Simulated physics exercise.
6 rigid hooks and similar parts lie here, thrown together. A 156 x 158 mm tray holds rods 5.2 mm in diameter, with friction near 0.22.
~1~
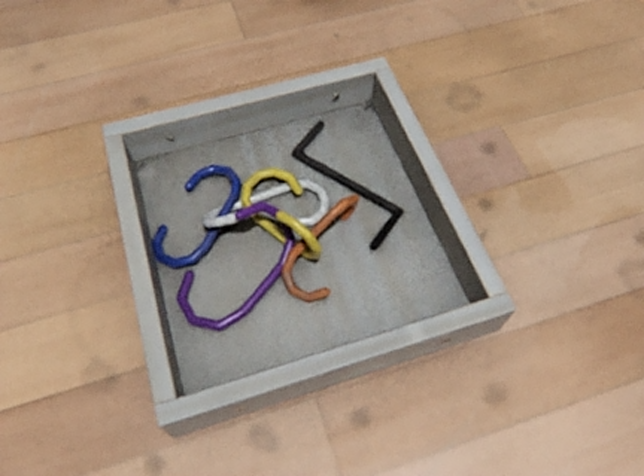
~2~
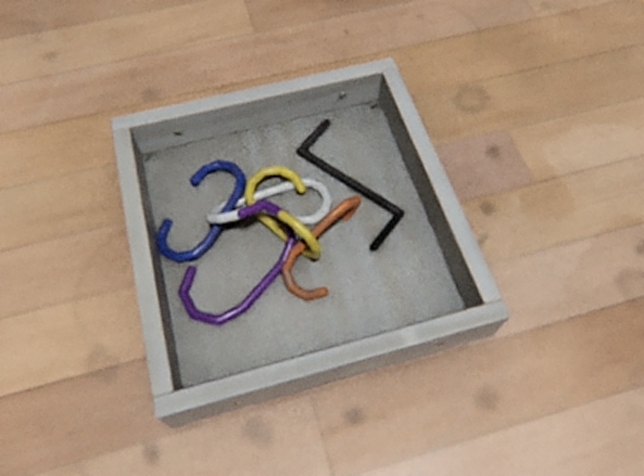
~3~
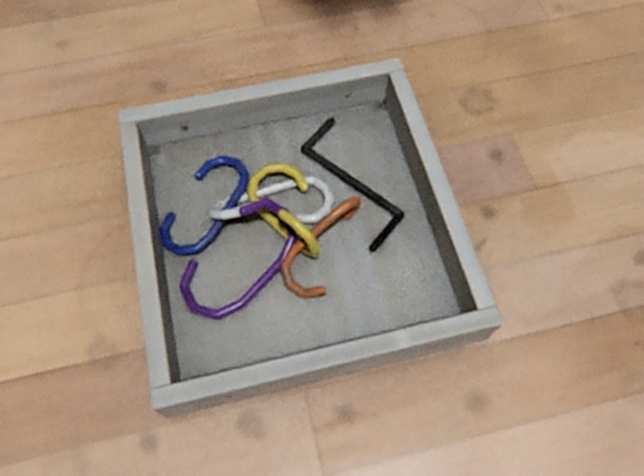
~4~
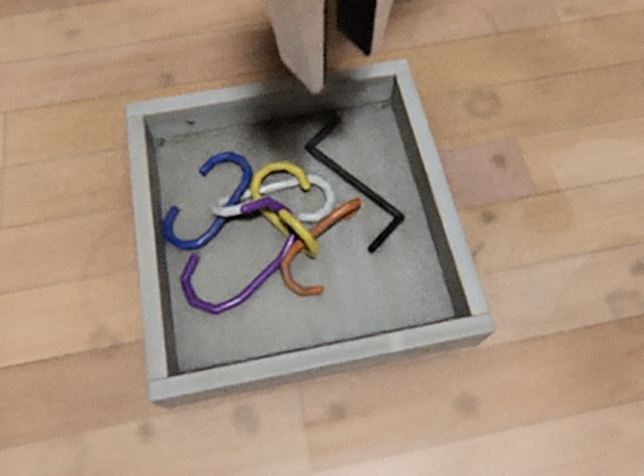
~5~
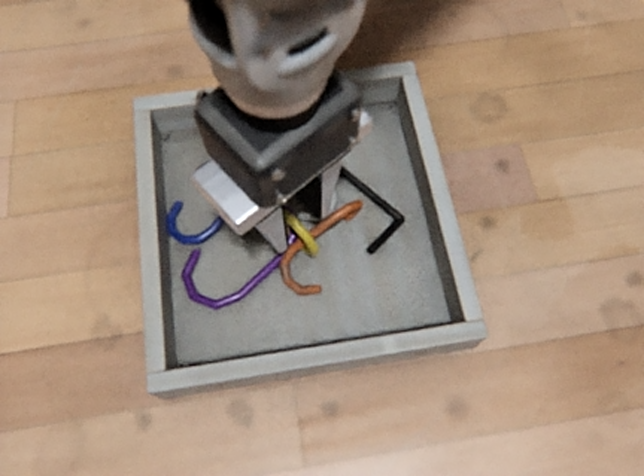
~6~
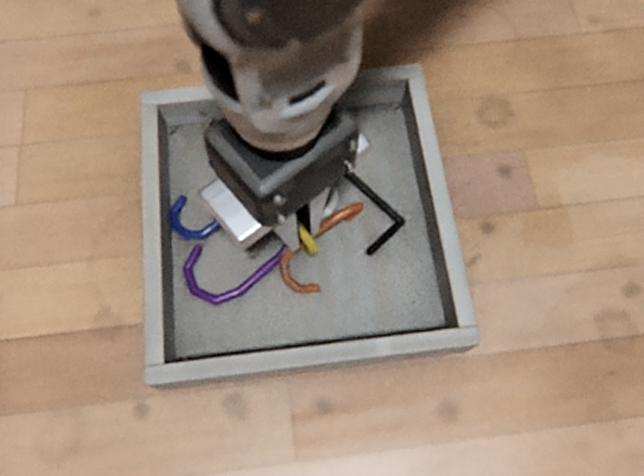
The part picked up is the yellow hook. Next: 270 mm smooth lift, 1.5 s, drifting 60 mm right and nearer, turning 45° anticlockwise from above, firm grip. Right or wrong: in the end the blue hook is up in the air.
Wrong.
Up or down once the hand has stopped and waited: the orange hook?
Orange hook lifted.
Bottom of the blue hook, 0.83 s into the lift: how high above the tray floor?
About 0 mm.
Then, 0.45 s into the lift, lowest point more than 20 mm over the tray floor, yellow hook 58 mm.
Then, 0.83 s into the lift, lowest point more than 20 mm over the tray floor, yellow hook 159 mm, orange hook 104 mm.
Then, 1.50 s into the lift, lowest point more than 20 mm over the tray floor, yellow hook 273 mm, orange hook 219 mm.
Finally, hanging yellow hook 273 mm, orange hook 219 mm; the other 4 are down.
